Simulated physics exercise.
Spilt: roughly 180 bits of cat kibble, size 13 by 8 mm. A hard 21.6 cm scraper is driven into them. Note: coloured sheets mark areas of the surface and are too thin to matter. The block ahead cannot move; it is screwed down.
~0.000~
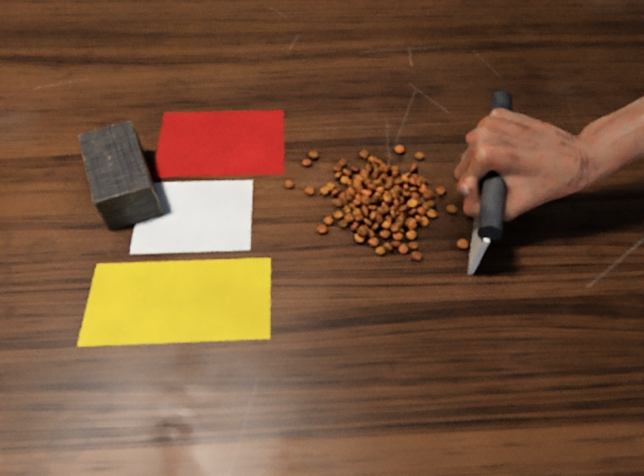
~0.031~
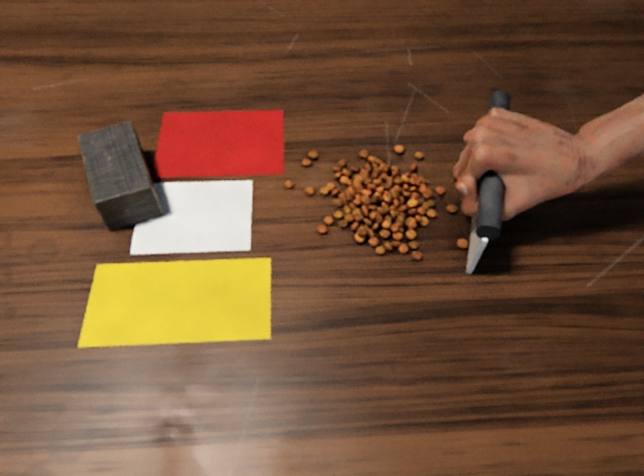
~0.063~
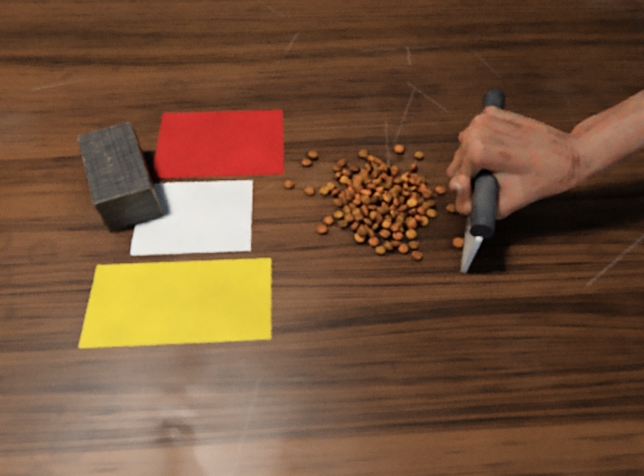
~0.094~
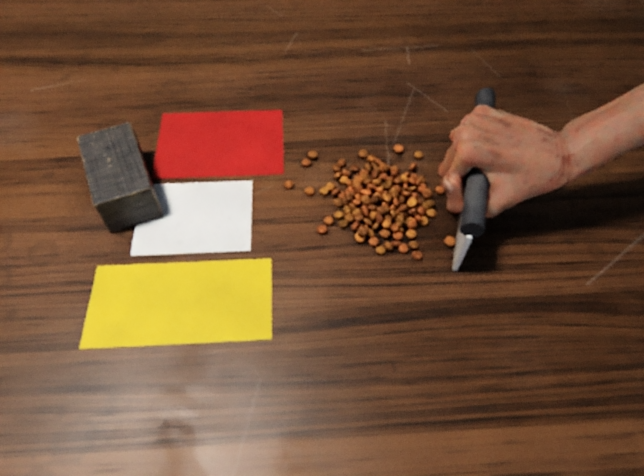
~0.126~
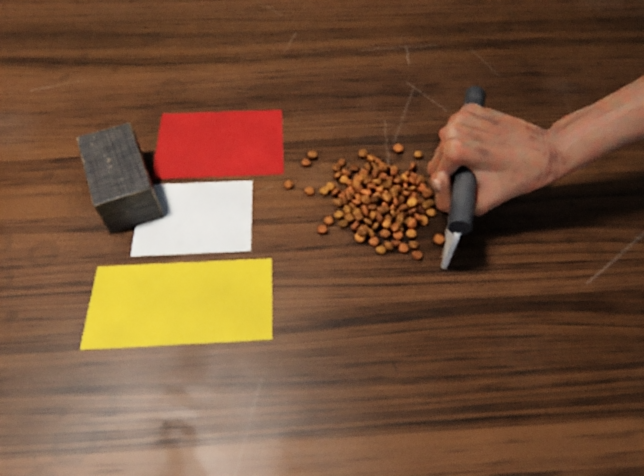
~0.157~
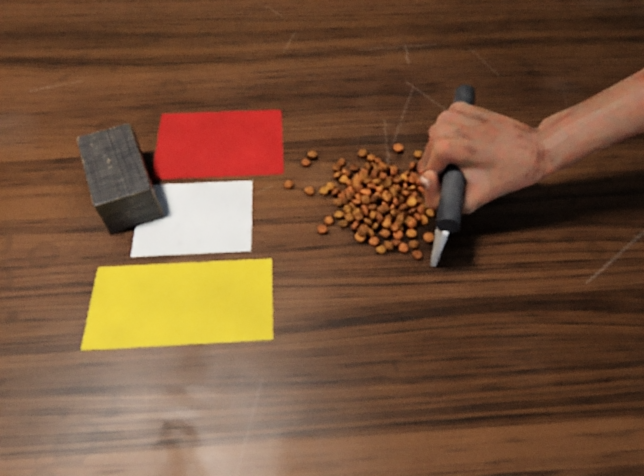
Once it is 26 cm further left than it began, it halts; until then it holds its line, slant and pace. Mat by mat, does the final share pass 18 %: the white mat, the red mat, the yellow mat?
White mat: Yes; red mat: Yes; yellow mat: No.
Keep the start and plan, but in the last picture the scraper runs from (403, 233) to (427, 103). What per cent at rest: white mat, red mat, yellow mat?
White mat: 40; red mat: 45; yellow mat: 0.
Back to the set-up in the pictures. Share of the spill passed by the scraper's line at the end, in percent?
Around 5 in a hundred.
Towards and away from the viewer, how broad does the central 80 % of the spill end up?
14 cm.
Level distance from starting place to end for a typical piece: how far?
Around 20 centimetres.
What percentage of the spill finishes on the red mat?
About 50%.
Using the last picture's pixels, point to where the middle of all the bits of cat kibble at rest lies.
Around pixel (232, 175).
After 0.44 s, scraper 15 cm from its start, spill 15 cm wide; off the mats 100 %.
After 0.73 s, scraper 26 cm from its start, spill 17 cm wide; white mat 40 %, red mat 45 %, off the mats 10 %.
Then, at 0.98 s, scraper 27 cm from its start, spill 17 cm wide; white mat 40 %, red mat 50 %, off the mats 10 %.
In the end, at 1.3 s, yellow mat 0 %, white mat 40 %, red mat 50 %, off the mats 10 %.
